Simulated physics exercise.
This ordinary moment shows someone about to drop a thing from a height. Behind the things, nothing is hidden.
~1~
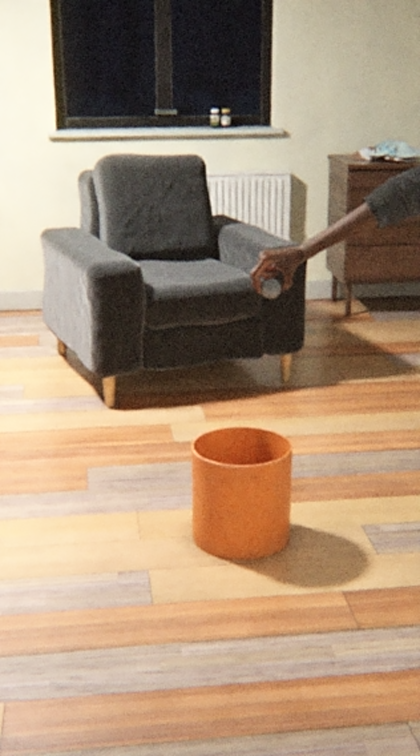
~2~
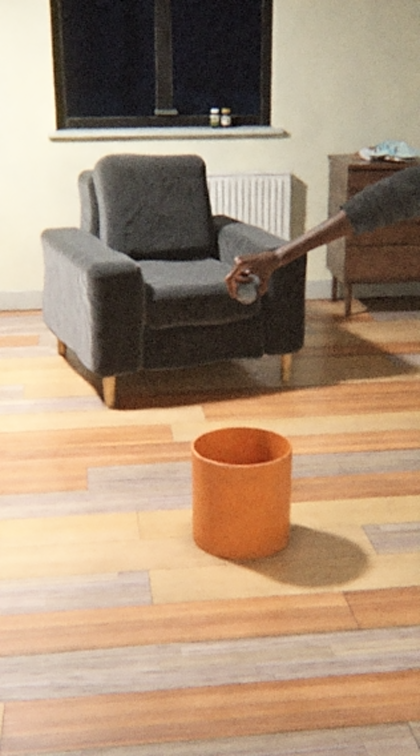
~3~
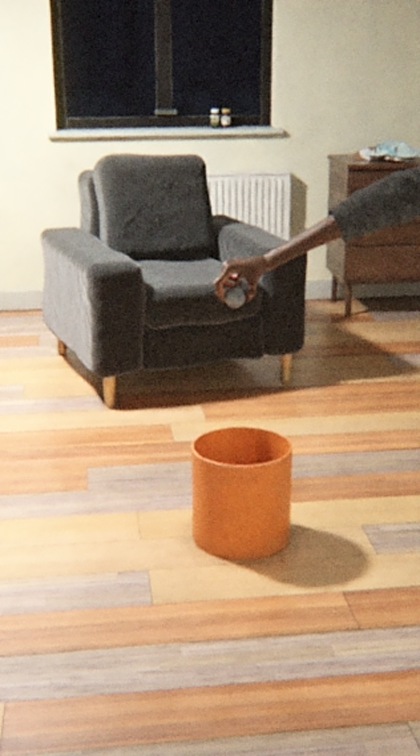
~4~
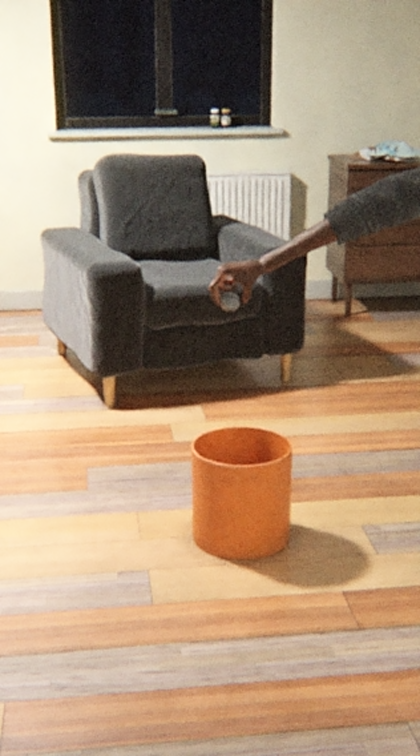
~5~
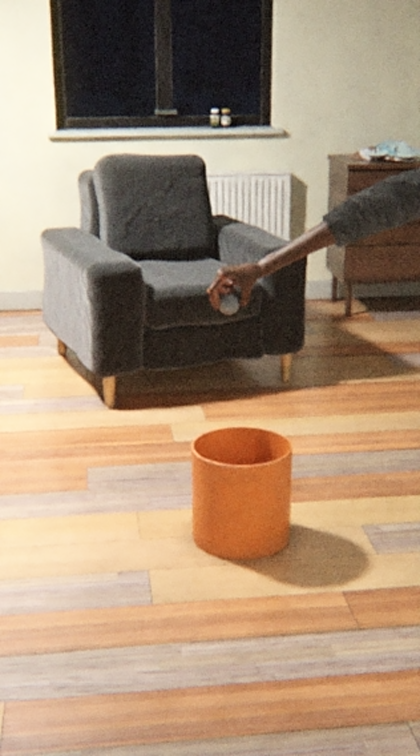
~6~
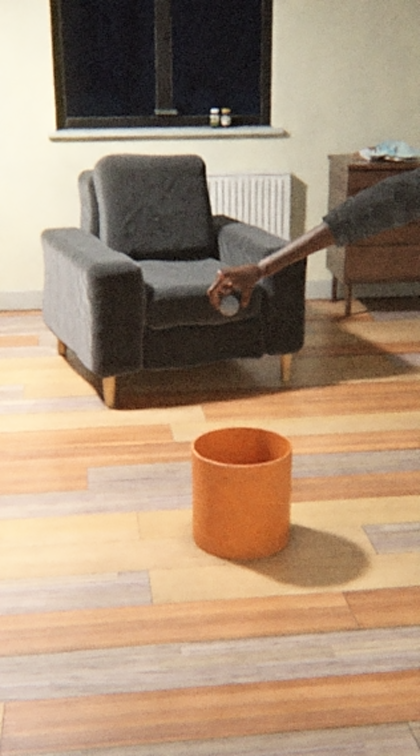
A hand holding a grey ball reaches in from the right, moves a short way left and slightly down, then stays nearly still above an orange bin on a wooden floor, with a dark armchair behind.
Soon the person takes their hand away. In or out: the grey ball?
Let it go and it will settle in there.
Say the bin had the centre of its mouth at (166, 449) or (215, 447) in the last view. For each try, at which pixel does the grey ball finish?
It comes to rest at (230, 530) and (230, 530).
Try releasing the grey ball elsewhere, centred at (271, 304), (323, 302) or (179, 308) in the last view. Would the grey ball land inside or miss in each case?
In the first case it falls in, in the second it does not go in, in the third it does not go in.
Then, 0.32 s on from there, grey ball on its way down near (229, 440).
In the end, the grey ball lands inside, near (228, 526).
